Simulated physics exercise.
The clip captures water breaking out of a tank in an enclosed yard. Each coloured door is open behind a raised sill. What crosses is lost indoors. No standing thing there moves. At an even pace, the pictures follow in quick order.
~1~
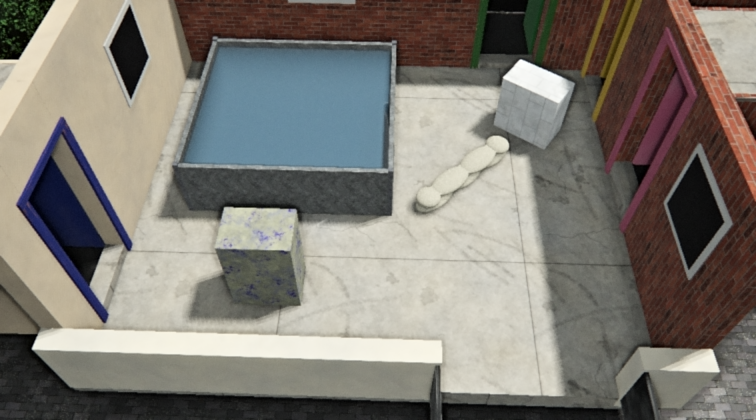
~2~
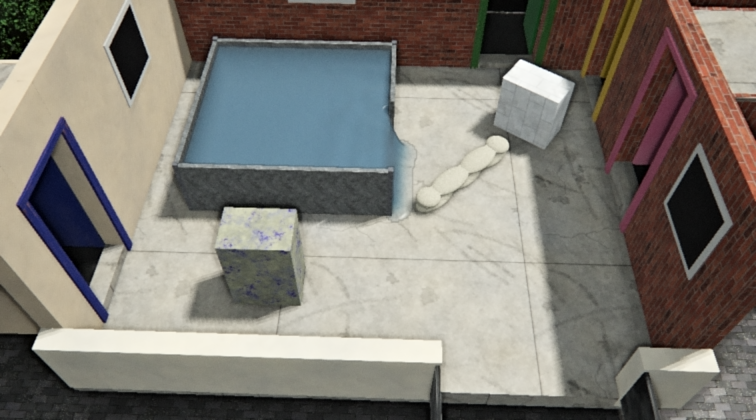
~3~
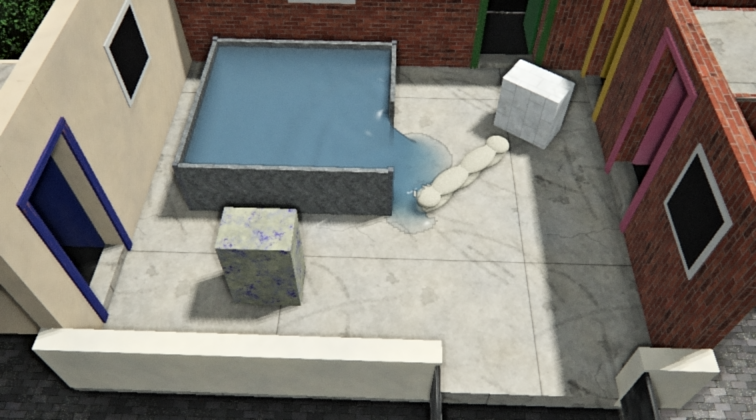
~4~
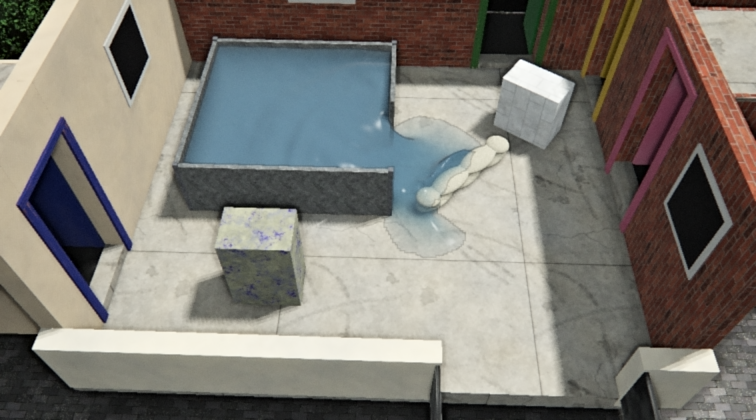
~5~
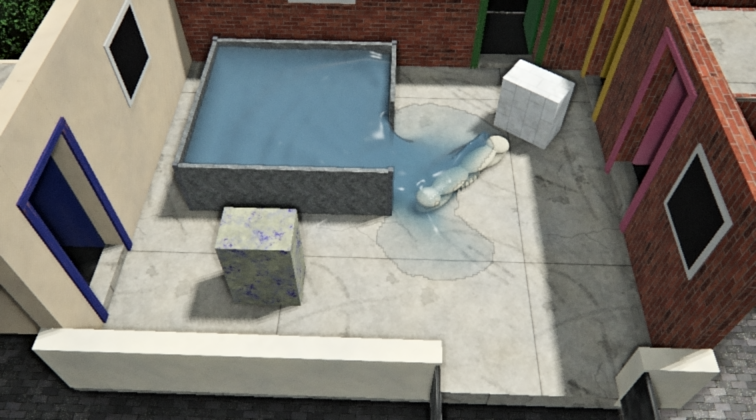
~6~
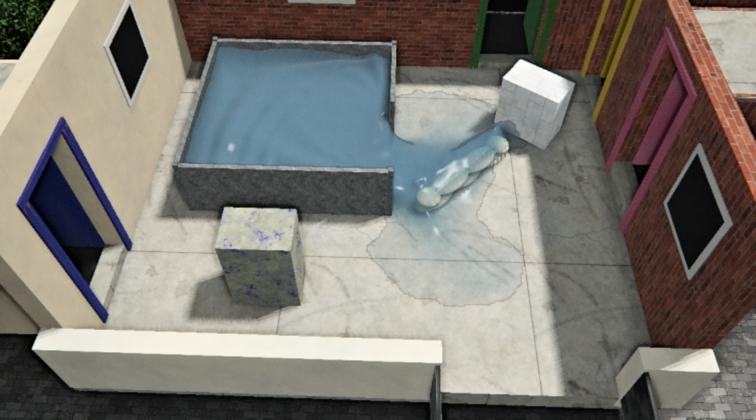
At first, blue water sits still in a grey-walled tank in a yard with coloured doorways. Then water pours through a gap in the tank's right side and reaches a pale, lumpy barrier. It spreads around the near end, washes over the barrier, and fans across the paving toward the viewer.
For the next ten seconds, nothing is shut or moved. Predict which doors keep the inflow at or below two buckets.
Prediction: The green door goes above, the pink door stays at or below, the yellow door goes above, the blue door stays at or below.
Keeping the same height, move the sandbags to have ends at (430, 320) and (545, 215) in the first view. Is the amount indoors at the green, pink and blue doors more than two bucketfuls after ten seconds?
Result - green door breached, pink door breached, blue door not breached.
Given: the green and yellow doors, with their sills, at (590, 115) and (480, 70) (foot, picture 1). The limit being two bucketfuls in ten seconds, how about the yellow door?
Well, the way I see it, the yellow door crosses the threshold.
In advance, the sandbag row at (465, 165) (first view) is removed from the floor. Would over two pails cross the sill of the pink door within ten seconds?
One by one: The pink door lets more in.
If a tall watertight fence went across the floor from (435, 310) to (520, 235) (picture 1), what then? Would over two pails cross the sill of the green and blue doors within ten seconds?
Result - green door: Clears the threshold; blue door: Misses the threshold.
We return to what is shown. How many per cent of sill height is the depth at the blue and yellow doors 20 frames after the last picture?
The first is near 0 per cent, the second near 280 per cent.
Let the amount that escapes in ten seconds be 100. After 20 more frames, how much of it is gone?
Some 30 per cent.
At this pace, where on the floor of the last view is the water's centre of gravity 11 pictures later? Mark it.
Somewhere around (370, 158) in the last view.
A moment on, water covers 45 % of the floor; the green door under two buckets in, the pink door wet at the sill, nothing in, the yellow door not reached, the blue door not reached.
Next, water covers 55 % of the floor; the green door far over two buckets in, the pink door under two buckets in, the yellow door wet at the sill, nothing in, the blue door not reached.
Then, water covers 75 % of the floor; the green door far over two buckets in, the pink door under two buckets in, the yellow door over two buckets in, the blue door not reached.
Later, water covers 85 % of the floor; the green door far over two buckets in, the pink door under two buckets in, the yellow door far over two buckets in, the blue door wet at the sill, nothing in.
In the end, water covers 95 % of the floor; the green door far over two buckets in, the pink door under two buckets in, the yellow door far over two buckets in, the blue door wet at the sill, nothing in.
